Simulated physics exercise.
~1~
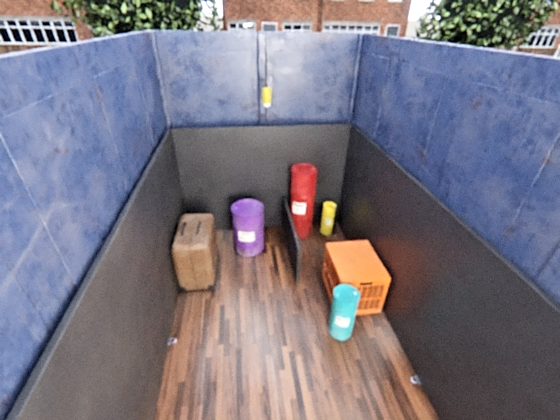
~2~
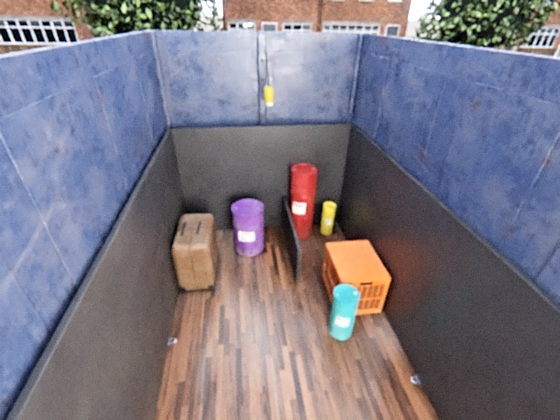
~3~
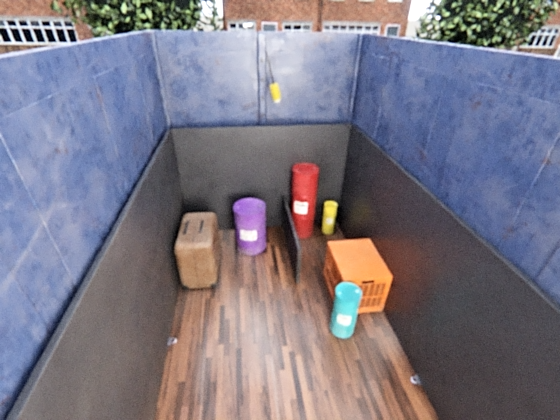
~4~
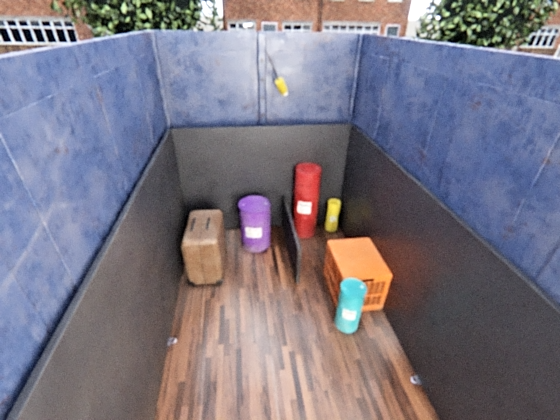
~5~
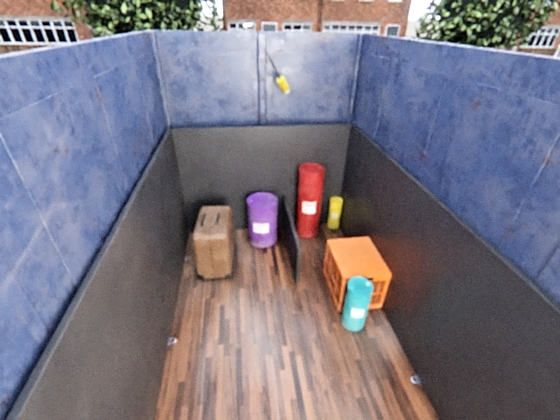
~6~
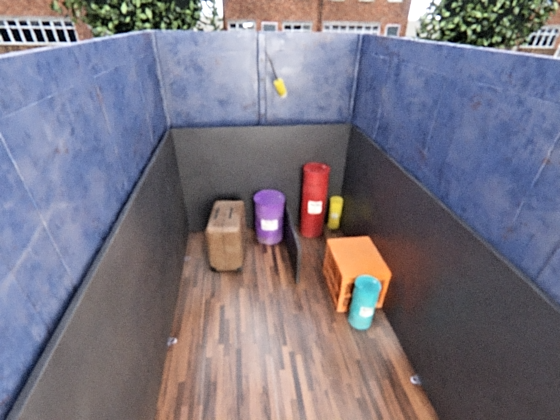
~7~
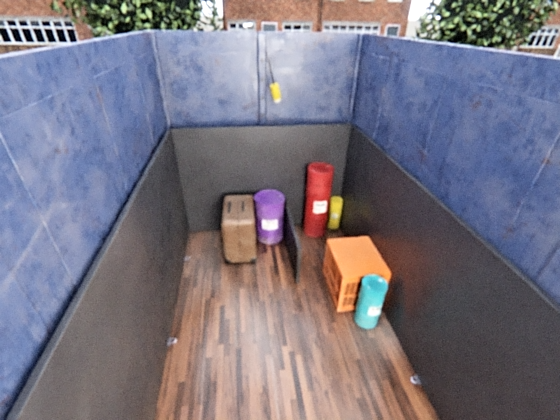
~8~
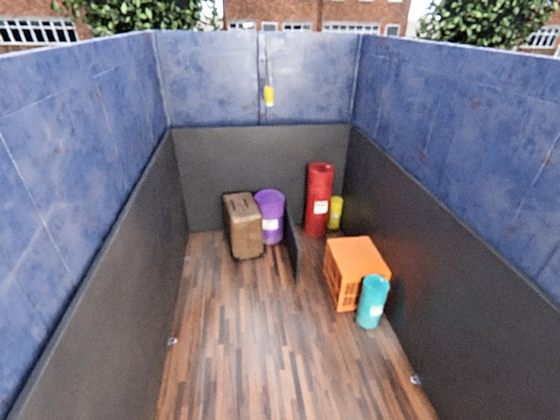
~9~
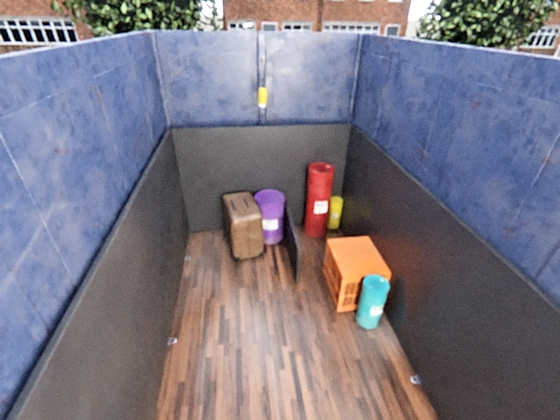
A yellow lamp swings on its cord above the front wall of an open-topped cargo bay, seen from above and behind, with blue upper walls and a wood-look floor. A brown case stands at left, a purple drum beside it, and a red drum and yellow canister beyond a low dark board, with an orange chest and turquoise canister at right. The case slides right and forwards as the purple drum and turquoise canister slide right and the red drum shifts slightly. The case stops close against the purple drum. Everything ends upright, the orange chest still in place.
